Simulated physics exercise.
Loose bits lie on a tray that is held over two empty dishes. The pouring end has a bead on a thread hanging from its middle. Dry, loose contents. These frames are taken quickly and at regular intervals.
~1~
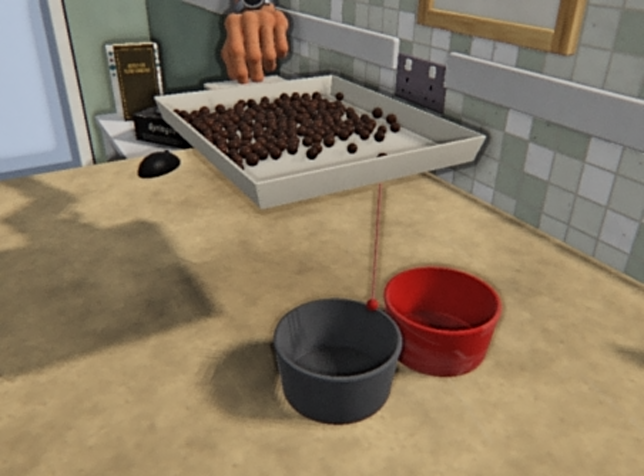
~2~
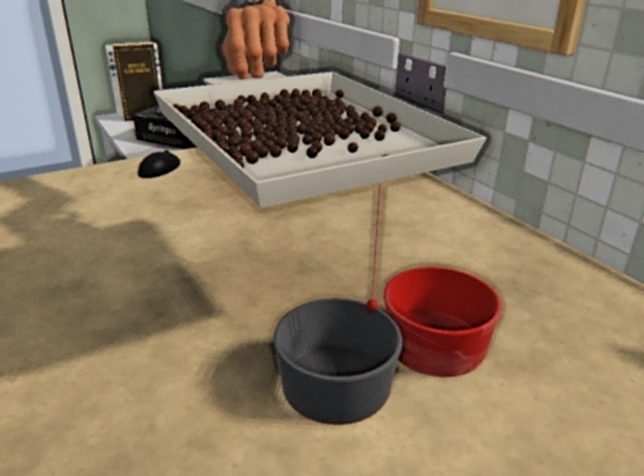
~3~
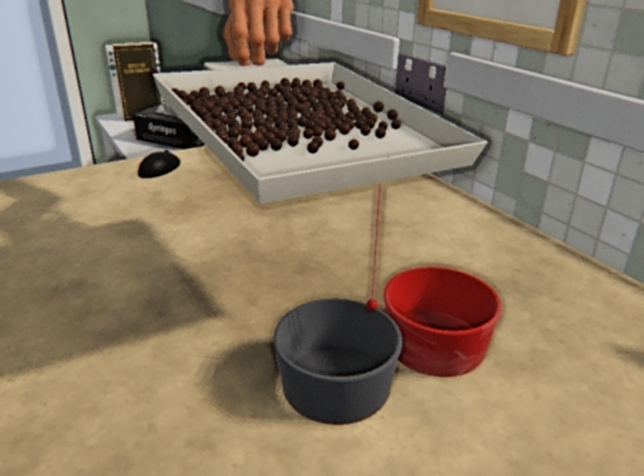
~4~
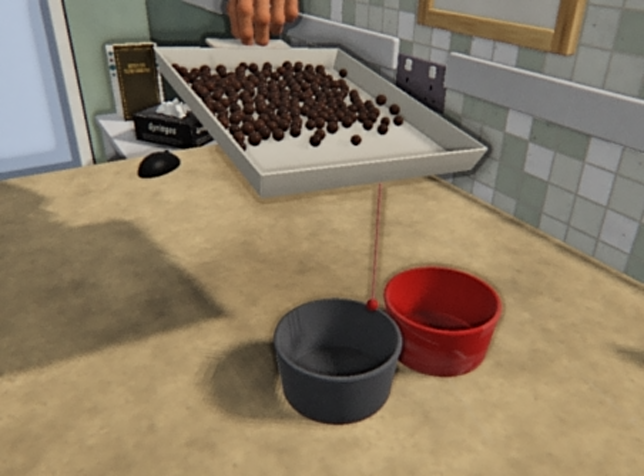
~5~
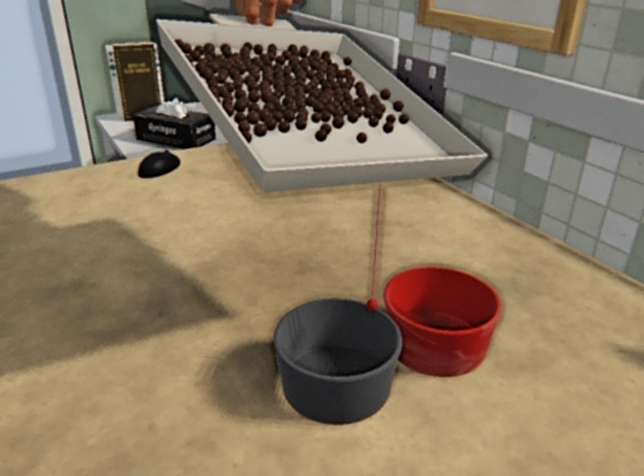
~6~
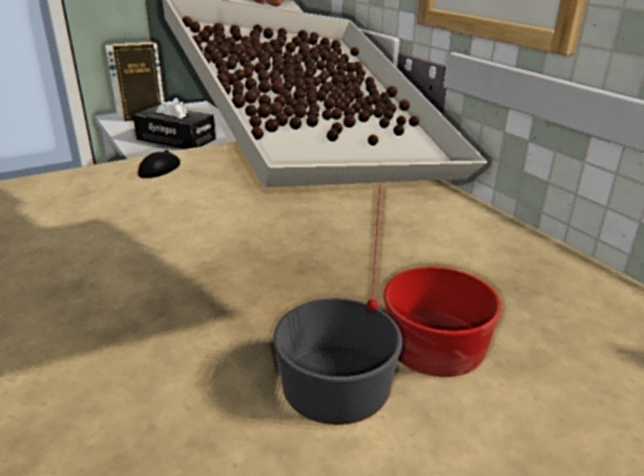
To begin with, a hand is at the far side of a pale tray of chocolate balls, held nearly level above an empty dark dish and an empty red one. The tray's far side then rises, tilting it steadily more steeply, and the balls shift slightly toward the near edge.
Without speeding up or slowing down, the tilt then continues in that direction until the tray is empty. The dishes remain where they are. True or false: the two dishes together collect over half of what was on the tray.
True.
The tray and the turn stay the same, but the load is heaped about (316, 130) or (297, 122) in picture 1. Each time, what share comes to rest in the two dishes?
It would be 70 in a hundred, and then 70 in a hundred.
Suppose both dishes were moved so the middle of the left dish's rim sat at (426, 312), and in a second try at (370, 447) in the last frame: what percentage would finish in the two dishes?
That makes 60 per cent, followed by 0 per cent.
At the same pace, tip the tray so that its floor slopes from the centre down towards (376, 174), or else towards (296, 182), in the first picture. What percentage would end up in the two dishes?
Respectively 20 and 20 in a hundred.
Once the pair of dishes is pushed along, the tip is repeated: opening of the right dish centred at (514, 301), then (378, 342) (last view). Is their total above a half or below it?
Well, in excess of half at the first spot and not up to half at the second.
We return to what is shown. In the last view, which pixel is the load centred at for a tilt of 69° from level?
Roughly at (462, 193).
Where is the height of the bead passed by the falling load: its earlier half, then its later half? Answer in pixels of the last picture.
The first part passes (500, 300); everything after passes (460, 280).
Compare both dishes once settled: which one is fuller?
More finishes in the dish at right.
Just after the last frame, tray tipped steeply; roughly half on the tray; about a tenth in the right dish; about a tenth outside both; roughly a quarter in the air.
A moment on, tray tipped past a quarter turn; just a few on the tray; roughly half in the right dish; roughly a third outside both; about a tenth in the air.
Further on, tray tipped past a quarter turn; roughly two thirds in the right dish; roughly a third outside both.
When it is over, tray tipped past a quarter turn; just a few in the left dish; roughly two thirds in the right dish; roughly a third outside both.
